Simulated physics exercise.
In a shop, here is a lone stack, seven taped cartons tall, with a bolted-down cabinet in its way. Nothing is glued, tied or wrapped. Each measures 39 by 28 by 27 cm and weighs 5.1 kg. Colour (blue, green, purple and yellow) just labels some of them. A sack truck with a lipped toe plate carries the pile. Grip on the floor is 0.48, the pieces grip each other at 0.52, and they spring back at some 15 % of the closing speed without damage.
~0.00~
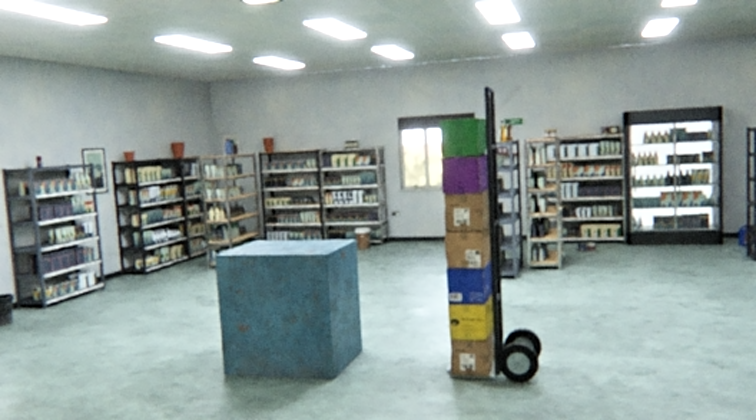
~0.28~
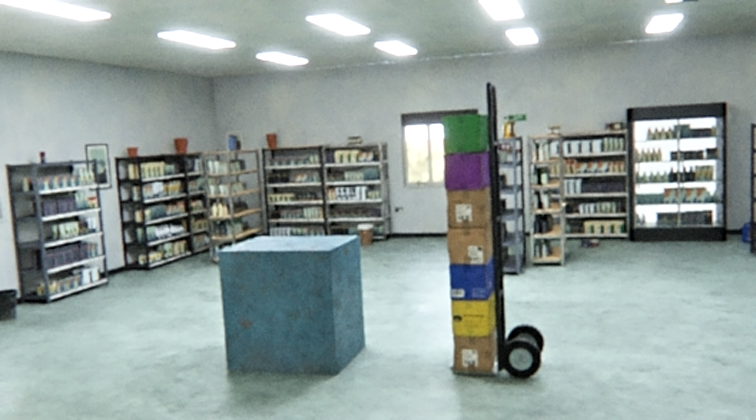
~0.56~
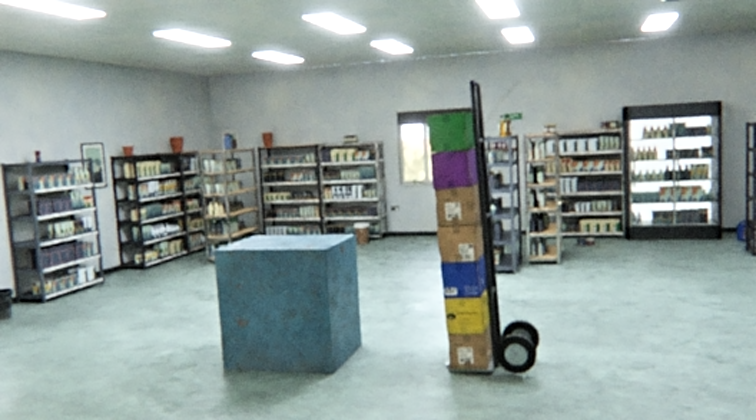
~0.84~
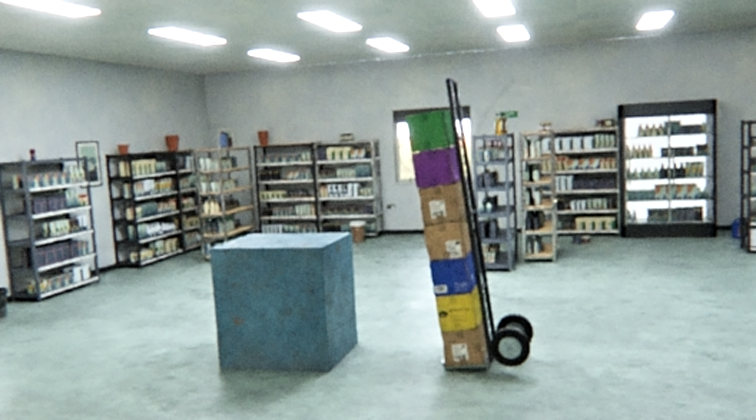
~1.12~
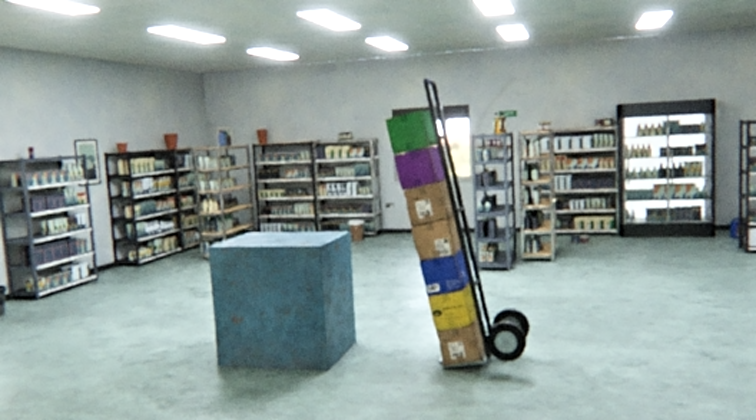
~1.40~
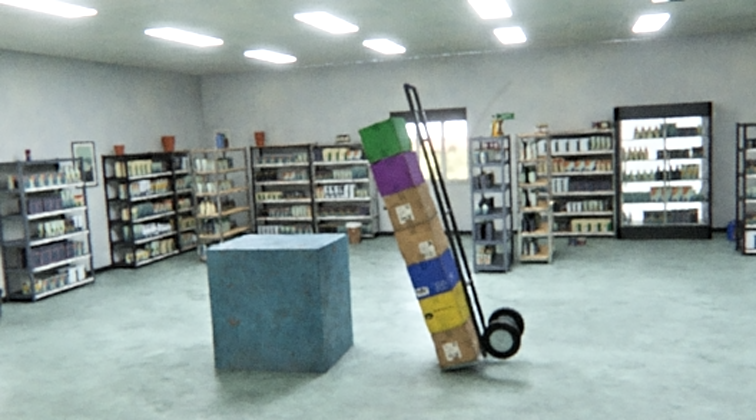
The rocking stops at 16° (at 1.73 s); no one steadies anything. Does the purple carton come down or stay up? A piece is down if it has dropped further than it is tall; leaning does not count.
That carton drops.
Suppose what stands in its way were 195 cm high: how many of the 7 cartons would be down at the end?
In that case 0.
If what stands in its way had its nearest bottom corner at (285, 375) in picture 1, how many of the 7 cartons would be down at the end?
Then 6.
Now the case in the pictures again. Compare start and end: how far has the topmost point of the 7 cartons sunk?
Roughly 65 cm.
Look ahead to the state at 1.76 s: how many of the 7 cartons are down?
At that moment 0.
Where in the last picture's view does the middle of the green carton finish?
Around (238, 225).
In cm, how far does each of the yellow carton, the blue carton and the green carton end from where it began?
About: Yellow 40, blue 60, green 190.
By 1.56 s, none of the 7 cartons down, 7 disturbed; purple carton tilted 22°; green carton tilted 22°.
By 1.76 s, none of the 7 cartons down, 7 disturbed; purple carton tilted 33°, 16 cm lower; green carton tilted 33°, 21 cm lower.
By 2.02 s, 2 of the 7 cartons down; purple carton on its side; green carton on its side.
When it is over (2.8 s), 3 of the 7 cartons down; purple carton on its side; green carton on its side; blue carton tilted 54°, 17 cm lower. In pixels of the last frame, middles, purple carton near (288, 224), green carton near (238, 225).
